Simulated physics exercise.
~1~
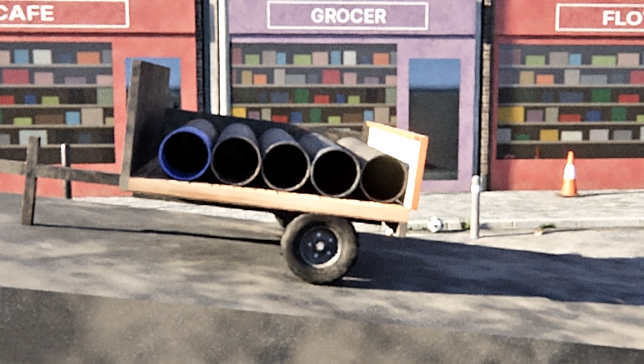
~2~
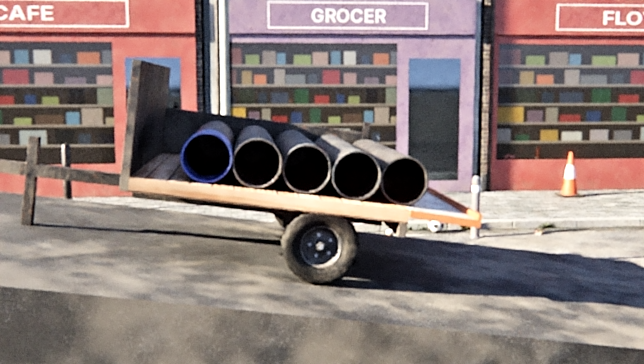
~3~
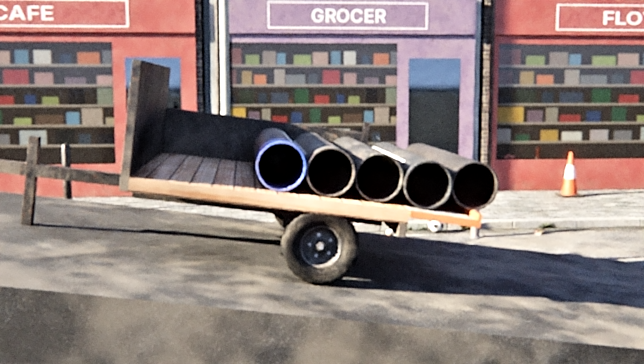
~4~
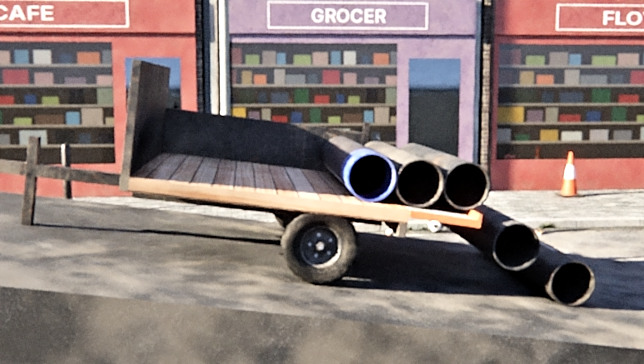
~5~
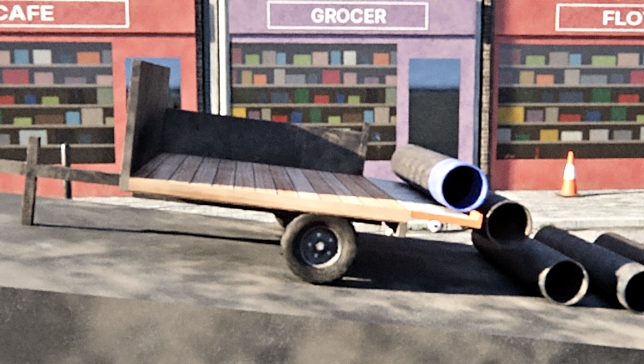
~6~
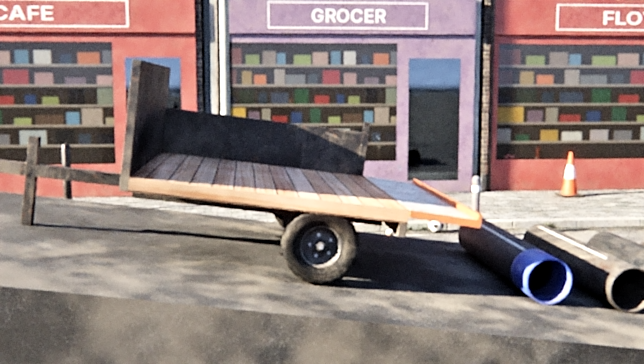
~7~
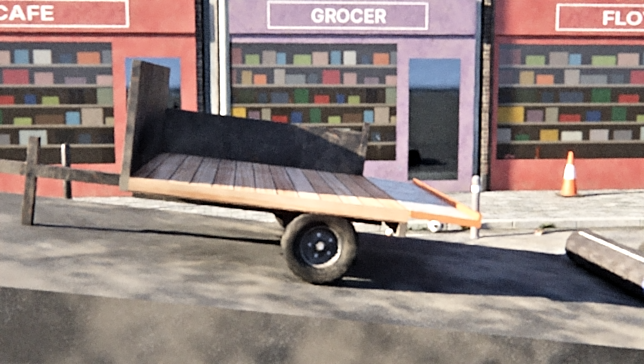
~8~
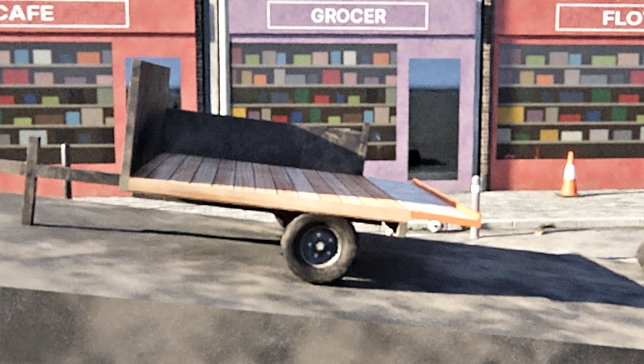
Five pipes roll right off a sloping trailer's lowered gate and down the street, leaving it empty.
